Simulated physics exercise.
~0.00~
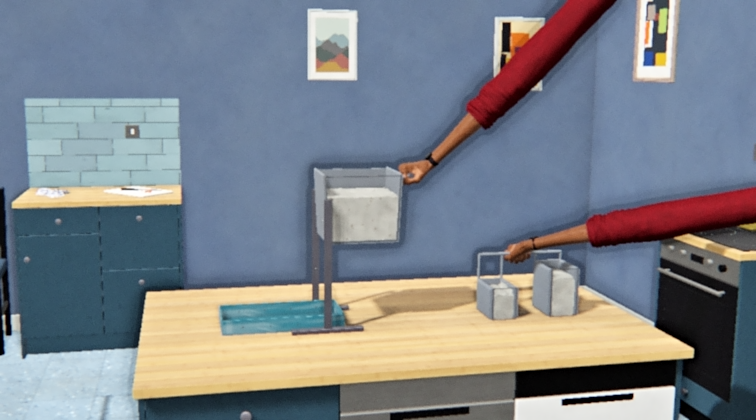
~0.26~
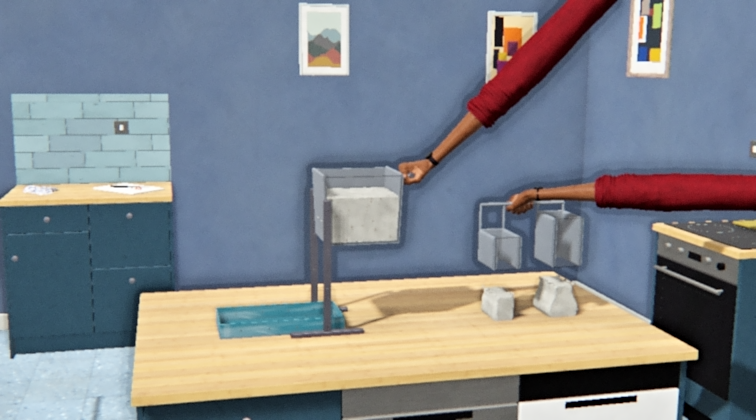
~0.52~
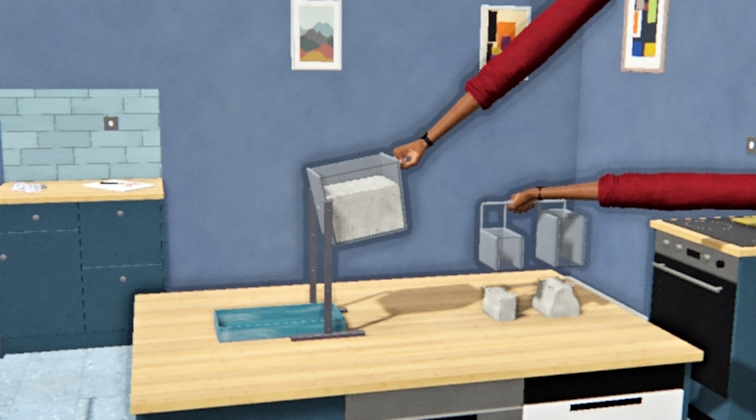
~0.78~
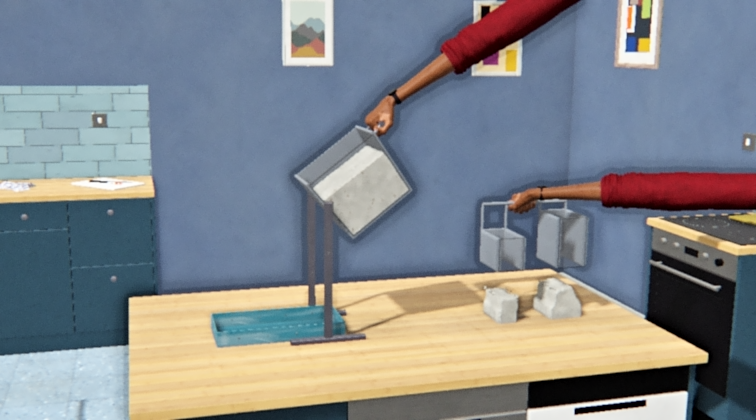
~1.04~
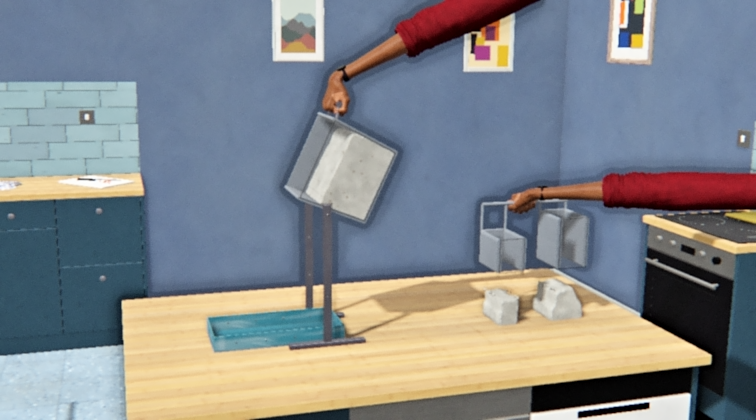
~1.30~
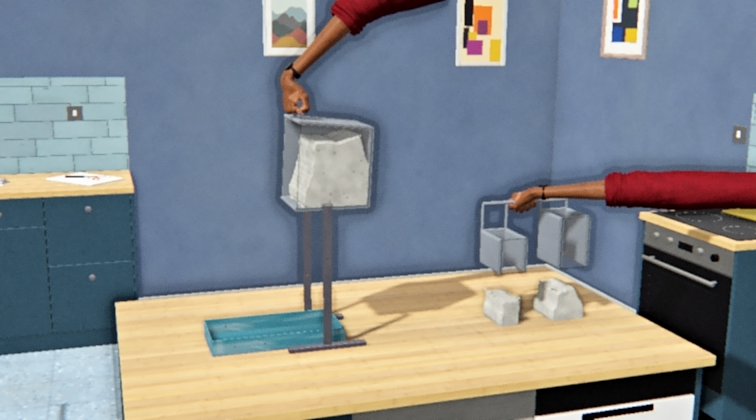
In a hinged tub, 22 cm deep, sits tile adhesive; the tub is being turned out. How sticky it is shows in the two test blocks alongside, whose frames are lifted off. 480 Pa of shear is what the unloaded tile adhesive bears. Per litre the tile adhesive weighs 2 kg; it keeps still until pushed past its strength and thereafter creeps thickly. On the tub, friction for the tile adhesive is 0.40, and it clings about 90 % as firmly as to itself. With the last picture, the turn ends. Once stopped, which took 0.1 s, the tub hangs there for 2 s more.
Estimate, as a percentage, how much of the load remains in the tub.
I would say about 66 per cent remains in the tub.
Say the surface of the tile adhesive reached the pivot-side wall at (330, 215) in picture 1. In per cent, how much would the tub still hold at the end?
Around 100 per cent.
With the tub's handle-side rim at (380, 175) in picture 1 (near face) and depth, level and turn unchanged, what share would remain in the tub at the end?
100 %.
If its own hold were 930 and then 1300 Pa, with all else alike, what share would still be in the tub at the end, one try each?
About 100 % first, about 100 % second.
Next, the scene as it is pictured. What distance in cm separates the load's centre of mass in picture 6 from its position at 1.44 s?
Some 4 cm.
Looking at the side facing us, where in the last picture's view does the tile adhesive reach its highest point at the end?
(352, 168).
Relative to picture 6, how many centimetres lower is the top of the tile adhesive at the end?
Roughly 9 cm.
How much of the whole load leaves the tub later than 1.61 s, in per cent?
I'd say close to 6 in a hundred.
By 1.44 s, the tub is at 87 degrees and holds 94 %.
By 1.61 s, the tub is at 87 degrees and holds 72 %.
By 1.78 s, the tub is at 87 degrees and holds 66 %.
By 1.95 s, the tub is at 87 degrees and holds 66 %.
By 3.30 s, at the end, the tub is at 87 degrees and holds 66 %.
